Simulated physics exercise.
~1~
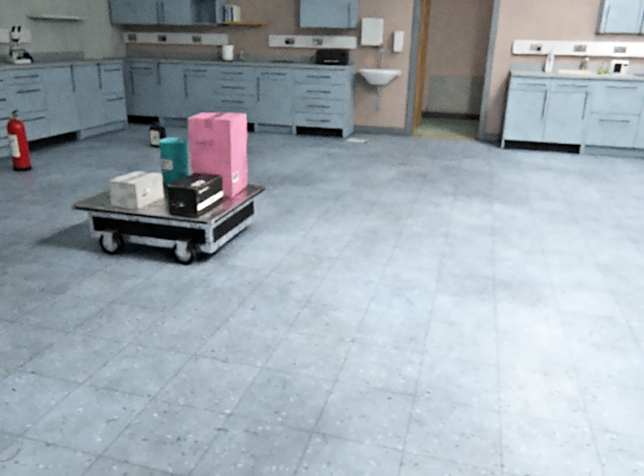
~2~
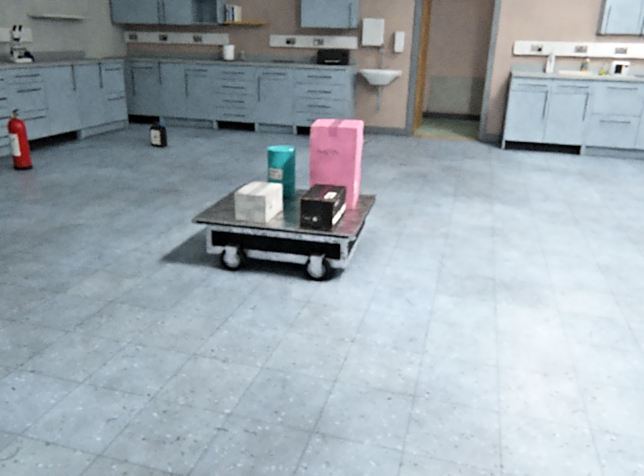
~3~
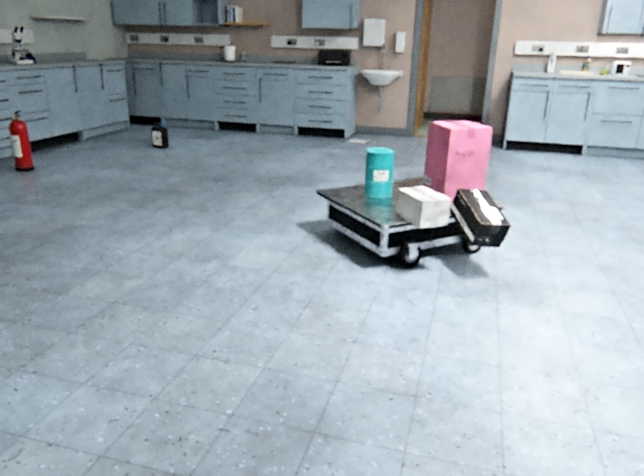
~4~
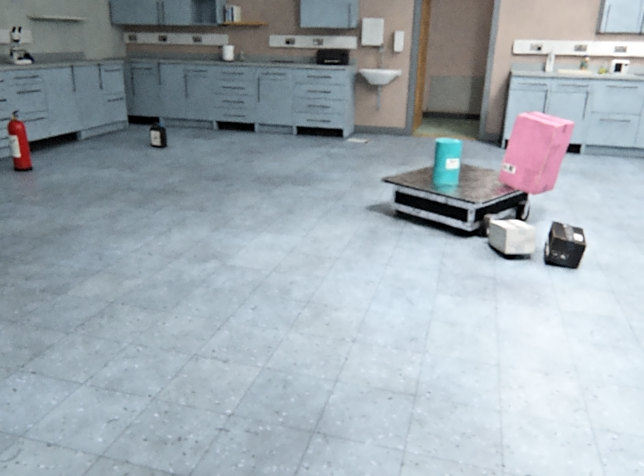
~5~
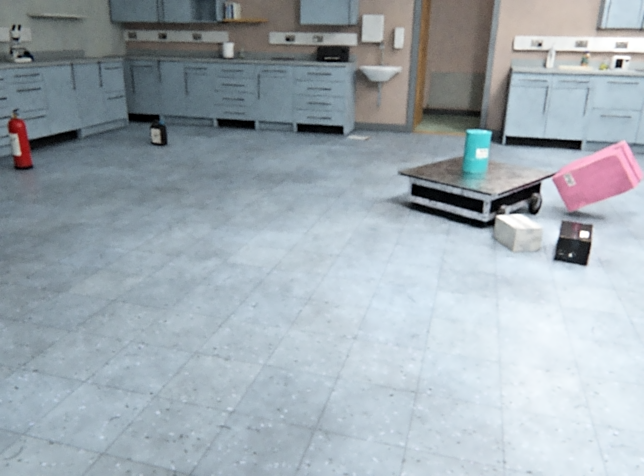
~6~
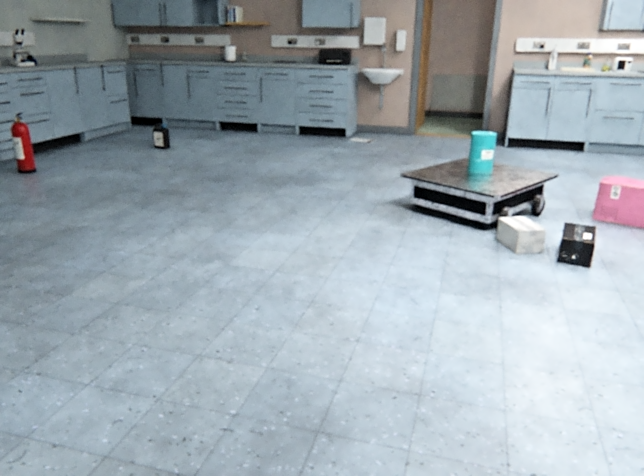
To begin with, a low wheeled cart carries a pink box, a white parcel, a black parcel and a turquoise canister across the tiled floor of a room lined with blue cabinets. It rolls to the right with everything still aboard, then swings into a turn. The black parcel tips off the near edge first, and the white parcel follows it to the floor. As the cart slows, the tall pink box leans over and falls off to the right. Finally the cart stands still, the pink box on its side, both parcels on the floor and only the canister upright on deck.
